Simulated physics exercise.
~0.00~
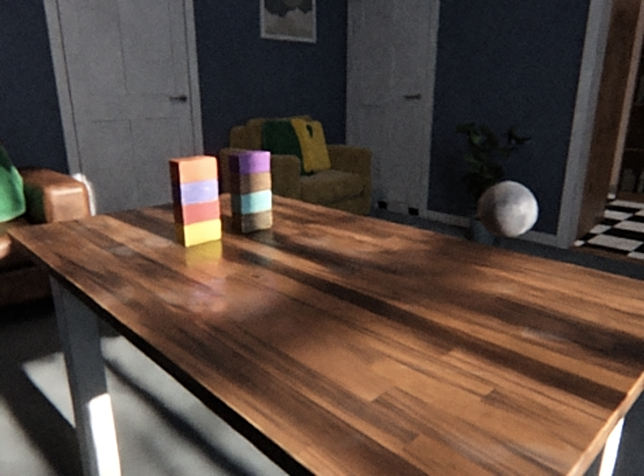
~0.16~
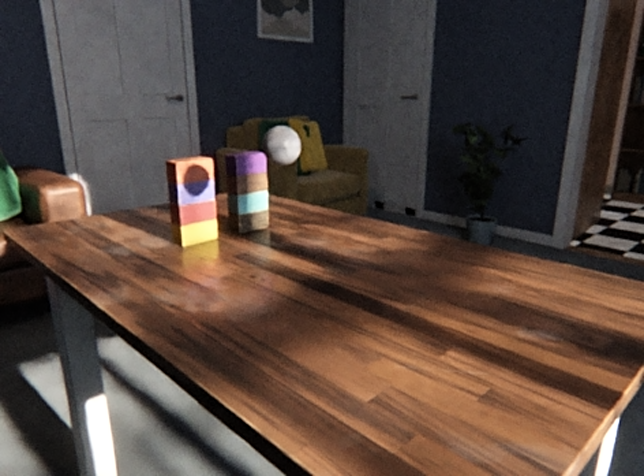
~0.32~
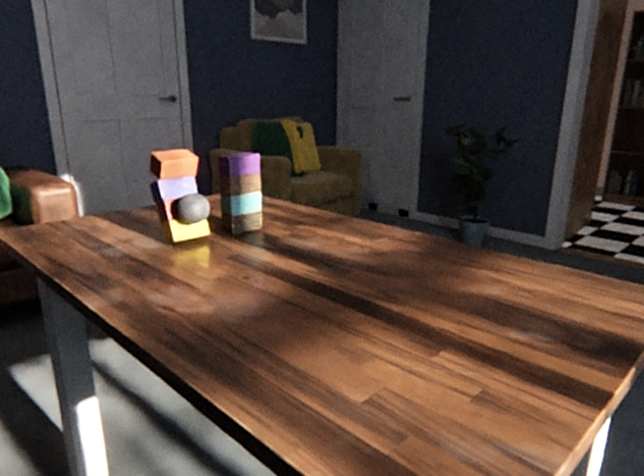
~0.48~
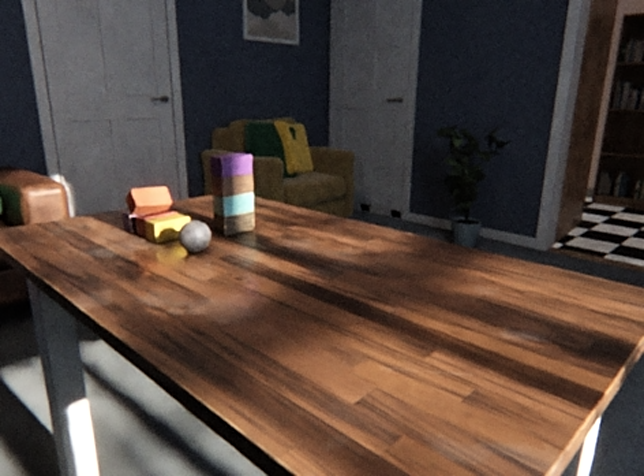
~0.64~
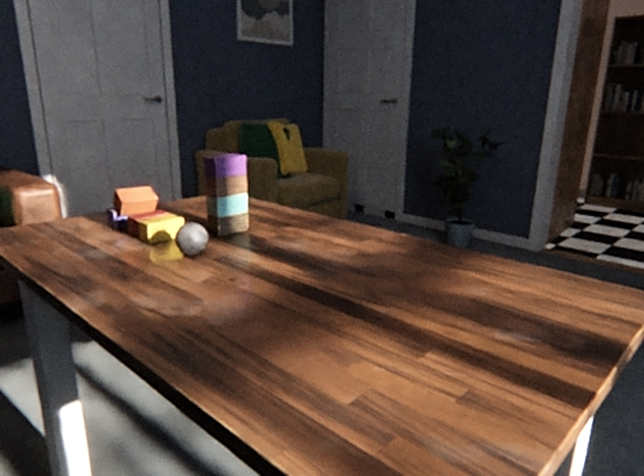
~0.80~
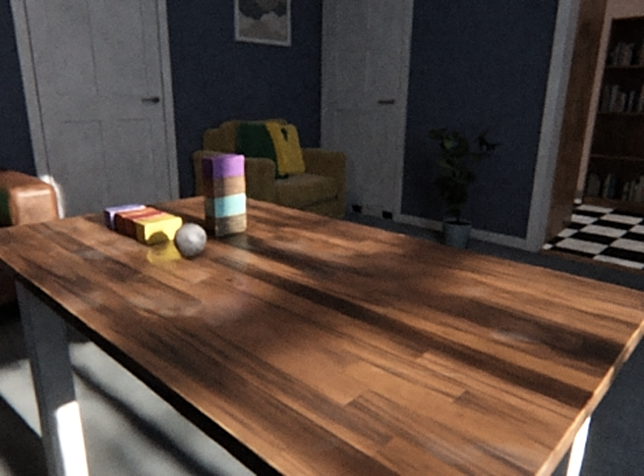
A grey ball flies in from the right above a wooden table, heading left toward two small stacks of coloured blocks. It passes in front of the right stack and strikes the left one, made of orange, blue, red and yellow blocks. That stack buckles and tips to the left as the ball drops to the tabletop. The blue, red and yellow blocks land on their sides, while the orange one rides on top of them, then tumbles down behind. The ball rests beside the toppled blocks, and the right stack, with purple on top, still stands upright.
